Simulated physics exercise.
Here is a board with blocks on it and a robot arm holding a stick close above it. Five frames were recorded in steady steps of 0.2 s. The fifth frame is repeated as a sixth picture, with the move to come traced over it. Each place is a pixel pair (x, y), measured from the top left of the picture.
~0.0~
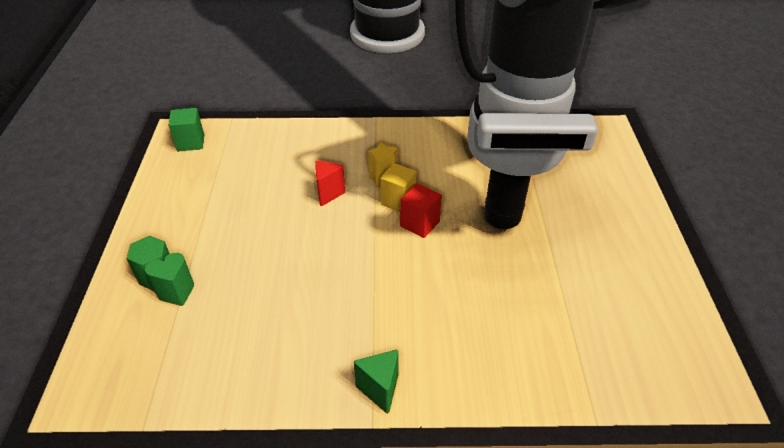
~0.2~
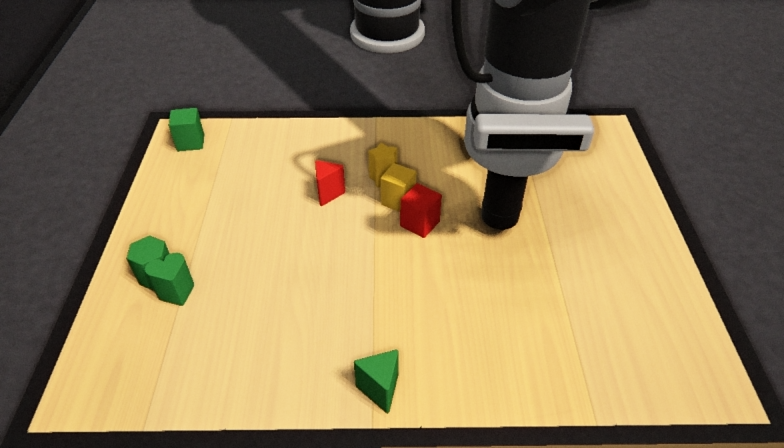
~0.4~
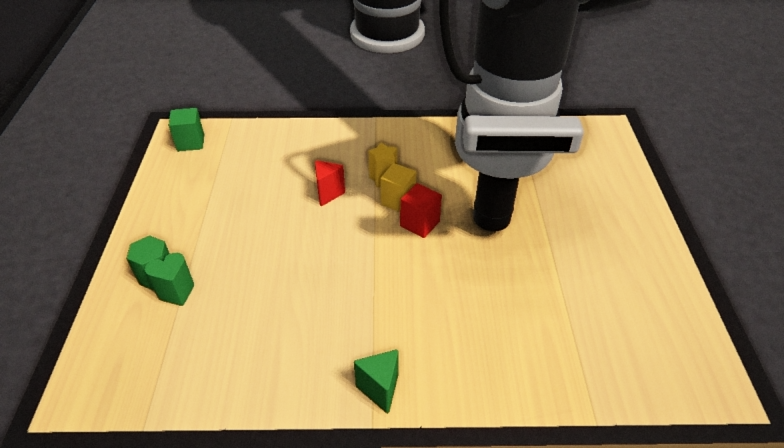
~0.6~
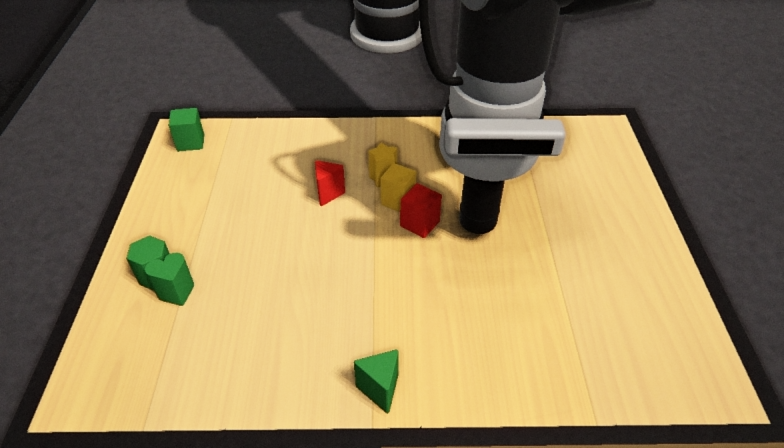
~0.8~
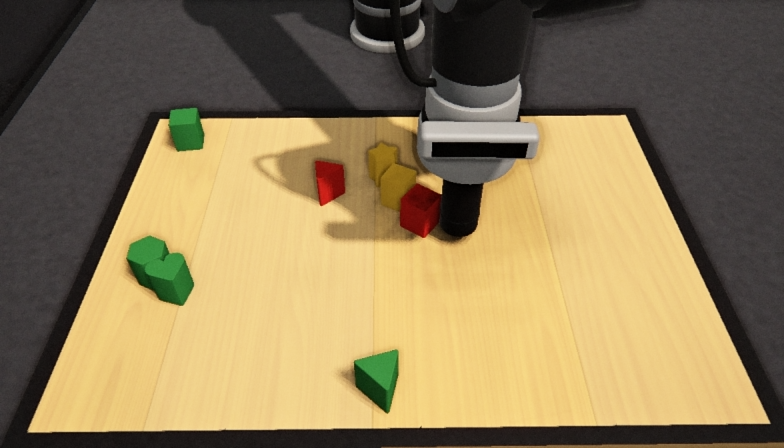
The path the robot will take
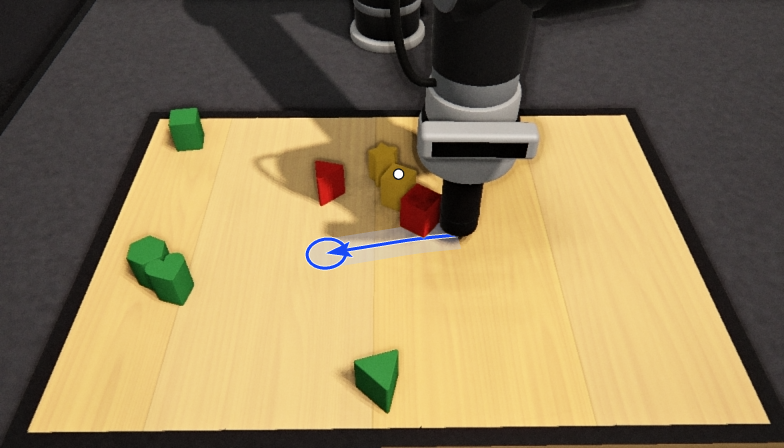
A robot arm with a black stick slid a short way left across a wooden board, drawing close beside a red block, while the red, yellow and green blocks all stayed where they were.
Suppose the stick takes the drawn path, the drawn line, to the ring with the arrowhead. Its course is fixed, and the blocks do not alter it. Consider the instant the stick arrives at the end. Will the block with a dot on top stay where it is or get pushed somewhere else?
It leaves its spot.
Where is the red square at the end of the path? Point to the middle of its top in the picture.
Its top middle: (382, 192).
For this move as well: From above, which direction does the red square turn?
The red square rotates clockwise.
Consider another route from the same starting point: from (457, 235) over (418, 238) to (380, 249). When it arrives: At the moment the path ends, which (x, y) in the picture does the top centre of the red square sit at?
Its top face will be centred at roughly (386, 194).
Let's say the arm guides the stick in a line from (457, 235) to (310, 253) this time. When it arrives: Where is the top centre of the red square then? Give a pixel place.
It should be at about (384, 193).
Drawn move, in a line from (457, 235) to (327, 253); the dot is on the yellow square.
What follows on the original path. One third of the way, stick at (414, 229); yellow square at (392, 171), turned 35° clockwise; red square at (389, 194), turned 30° clockwise.
Two thirds of the way, stick at (369, 236); yellow square at (390, 170), turned 45° clockwise; red square at (382, 192), turned 40° clockwise.
At the end, stick at (325, 243); red three-sided block still; yellow square at (390, 170), turned 45° clockwise; red square at (382, 192), turned 40° clockwise.
